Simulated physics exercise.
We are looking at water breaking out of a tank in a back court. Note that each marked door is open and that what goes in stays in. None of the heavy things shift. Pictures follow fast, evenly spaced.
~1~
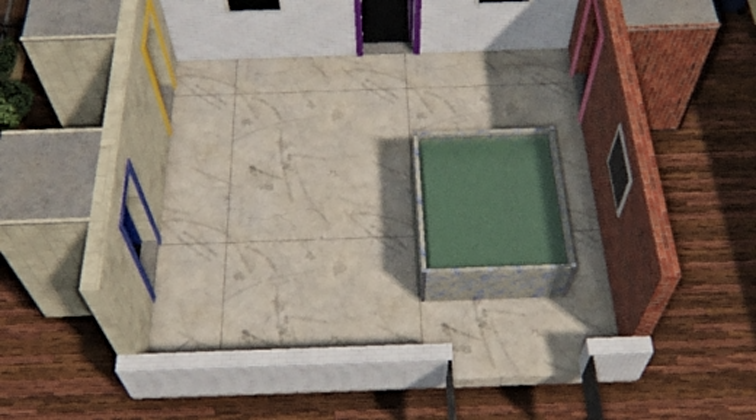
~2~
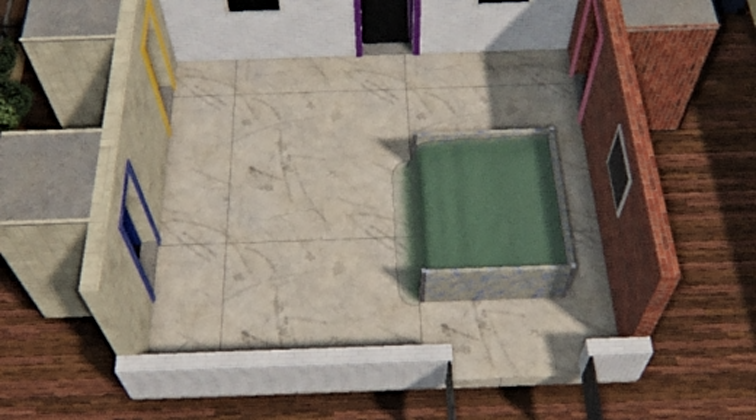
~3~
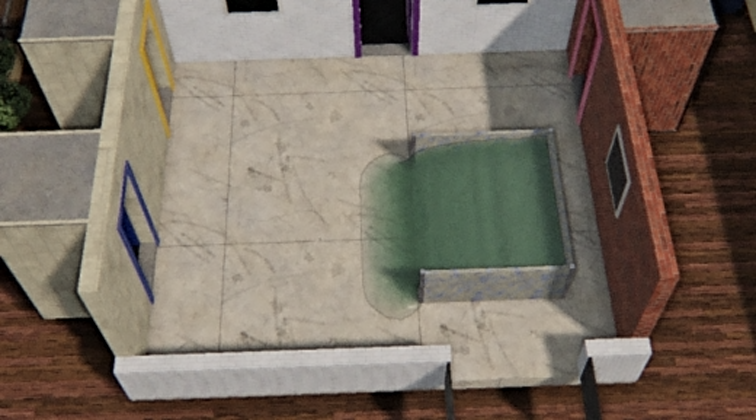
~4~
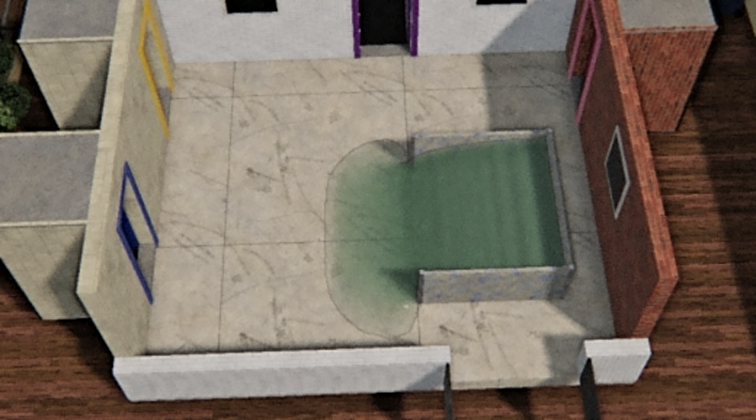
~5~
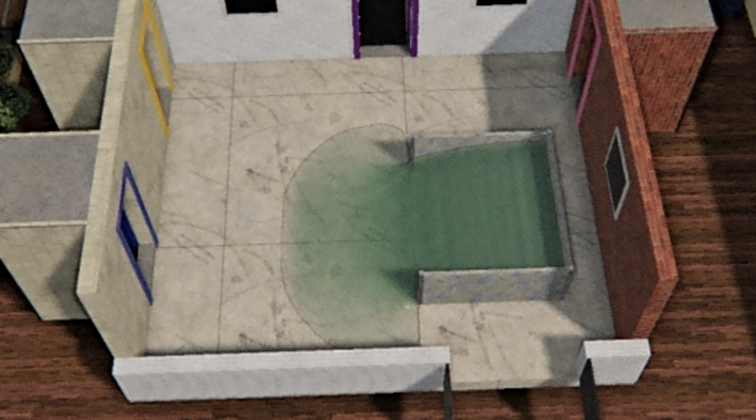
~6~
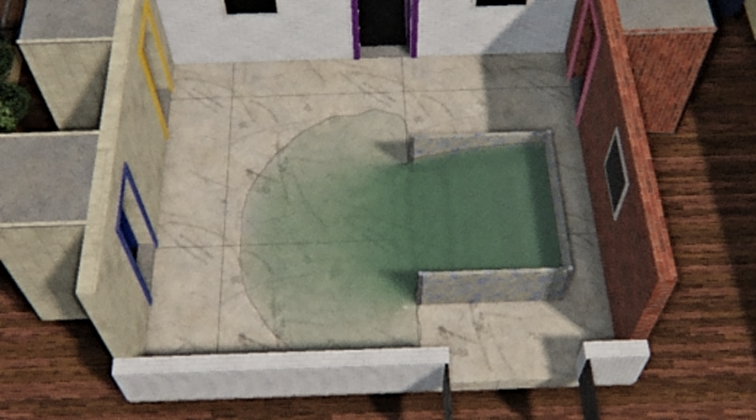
The clip opens on a walled court with a pale stone floor, where a low rectangular tank of green water sits still at right. The tank's left side opens, and water pours out leftward across the floor, fanning into a widening, rounded sheet while the level in the tank drops.
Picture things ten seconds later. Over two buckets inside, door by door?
One by one: The yellow door will most likely go past the limit; the purple door will most likely go past the limit; the pink door will most likely go past the limit; the blue door will most likely go past the limit.
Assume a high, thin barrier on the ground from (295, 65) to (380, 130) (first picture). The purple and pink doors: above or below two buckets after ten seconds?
Looking at it, purple door doesn't reach it and pink door doesn't reach it.
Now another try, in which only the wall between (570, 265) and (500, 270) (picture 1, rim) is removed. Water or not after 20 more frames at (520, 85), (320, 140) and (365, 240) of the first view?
Following the listed order, the three come out reached by the spill, not reached and not reached.
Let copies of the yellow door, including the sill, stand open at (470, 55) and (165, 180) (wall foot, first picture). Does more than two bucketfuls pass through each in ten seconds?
The first door comes in lower, while the second comes in higher.
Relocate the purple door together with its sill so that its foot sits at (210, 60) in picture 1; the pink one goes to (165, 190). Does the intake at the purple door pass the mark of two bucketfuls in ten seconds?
My reading: Purple door exceeds the limit.
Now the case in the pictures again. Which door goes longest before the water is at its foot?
It's the one in pink.
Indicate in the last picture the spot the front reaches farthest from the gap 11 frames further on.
My best guess is about (175, 66).
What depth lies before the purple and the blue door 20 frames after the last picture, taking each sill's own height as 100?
Roughly 20 per cent, then 200 per cent.
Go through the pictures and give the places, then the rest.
The open tank at (490, 200) is whole and still, in the first frame.
The front is at (409, 164), out from the gap at (420, 220), in the second frame.
Water pours out at (419, 224) and has run to (386, 159), in the third frame.
The front is at (359, 152), out from the gap at (418, 225), in the fourth frame.
The front is at (338, 139), out from the gap at (418, 227), in the fifth frame.
The front is at (254, 193), out from the gap at (417, 227), in the sixth frame.
A moment on, water covers 55 % of the floor; the yellow door not reached, the purple door not reached, the pink door not reached, the blue door over two buckets in.
Next, water covers 60 % of the floor; the yellow door under two buckets in, the purple door not reached, the pink door not reached, the blue door far over two buckets in.
Then, water covers 60 % of the floor; the yellow door over two buckets in, the purple door wet at the sill, nothing in, the pink door not reached, the blue door far over two buckets in.
Later, water covers 95 % of the floor; the yellow door far over two buckets in, the purple door under two buckets in, the pink door wet at the sill, nothing in, the blue door far over two buckets in.
In the end, water covers 100 % of the floor; the yellow door far over two buckets in, the purple door over two buckets in, the pink door far over two buckets in, the blue door far over two buckets in.
